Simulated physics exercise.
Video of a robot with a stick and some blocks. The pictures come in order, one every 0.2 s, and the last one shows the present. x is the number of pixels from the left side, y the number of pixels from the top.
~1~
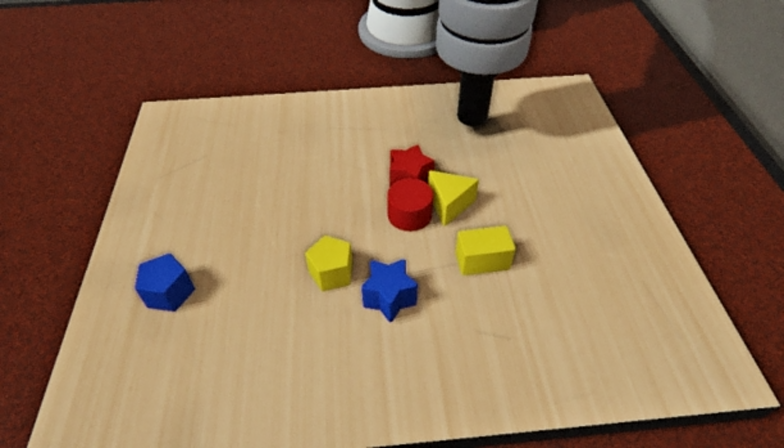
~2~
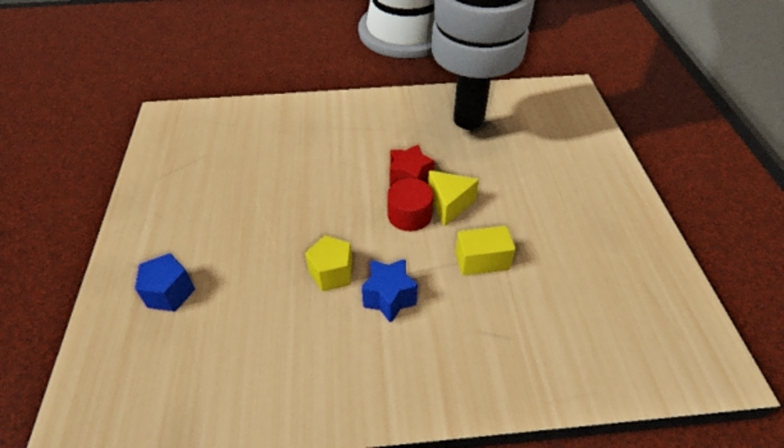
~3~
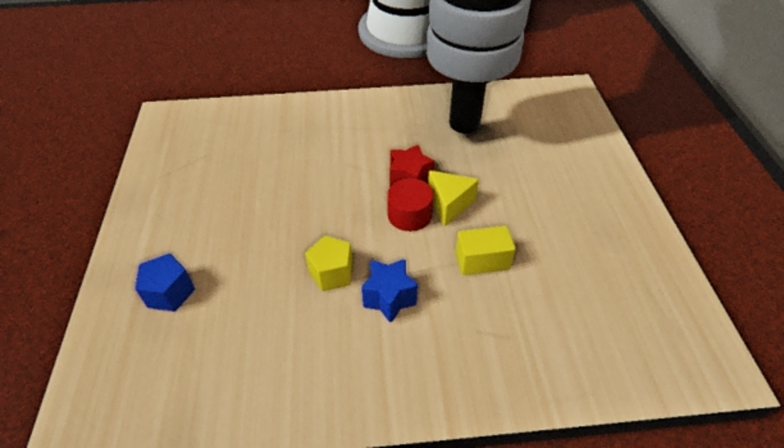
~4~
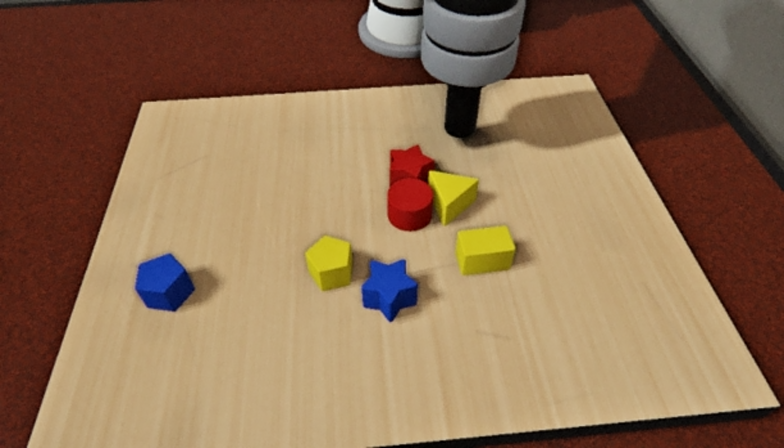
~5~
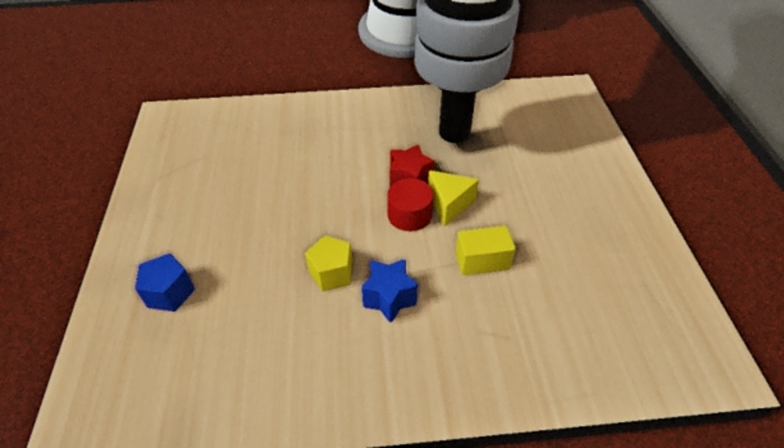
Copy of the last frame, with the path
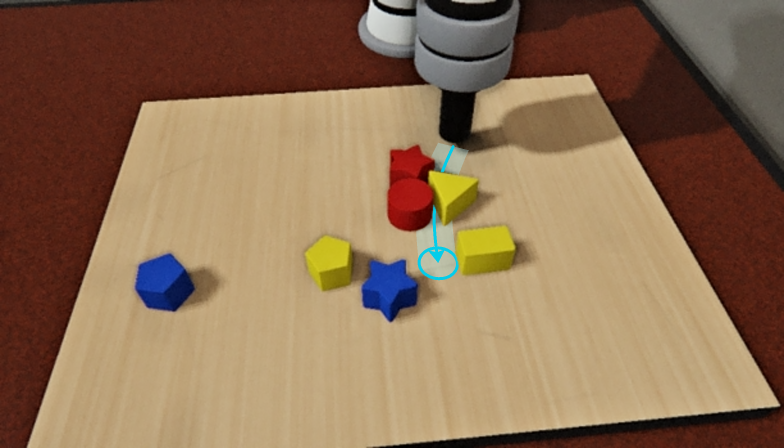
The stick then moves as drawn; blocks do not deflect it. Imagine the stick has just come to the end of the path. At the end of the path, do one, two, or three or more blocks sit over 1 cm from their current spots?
I'm going with three or more.
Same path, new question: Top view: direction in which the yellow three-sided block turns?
It turns round anticlockwise.
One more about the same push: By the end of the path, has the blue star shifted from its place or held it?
By the last moment, the blue star will still be in its place.
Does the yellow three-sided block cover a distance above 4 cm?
Yes
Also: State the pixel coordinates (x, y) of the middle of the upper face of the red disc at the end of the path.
The centre of its top face lies at (393, 217).
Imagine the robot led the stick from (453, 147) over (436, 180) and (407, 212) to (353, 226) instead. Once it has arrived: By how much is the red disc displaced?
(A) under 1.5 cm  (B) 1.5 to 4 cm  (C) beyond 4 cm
My pick is C.
The line goes from (453, 147) via (436, 198), ending at (438, 263).
On the path given first. One third of the way, stick (441, 167); red star (407, 162), turned 25° clockwise.
Two thirds of the way, stick (435, 207); red star (403, 166), turned 55° clockwise; red disc (397, 211); yellow three-sided block (462, 216), turned 50° anticlockwise; yellow rectangular block (493, 247).
At the end, stick (439, 251); blue star unmoved; red star (403, 166), turned 55° clockwise; red disc (393, 217); yellow three-sided block (477, 231), turned 100° anticlockwise; yellow rectangular block (499, 253), turned 15° anticlockwise.
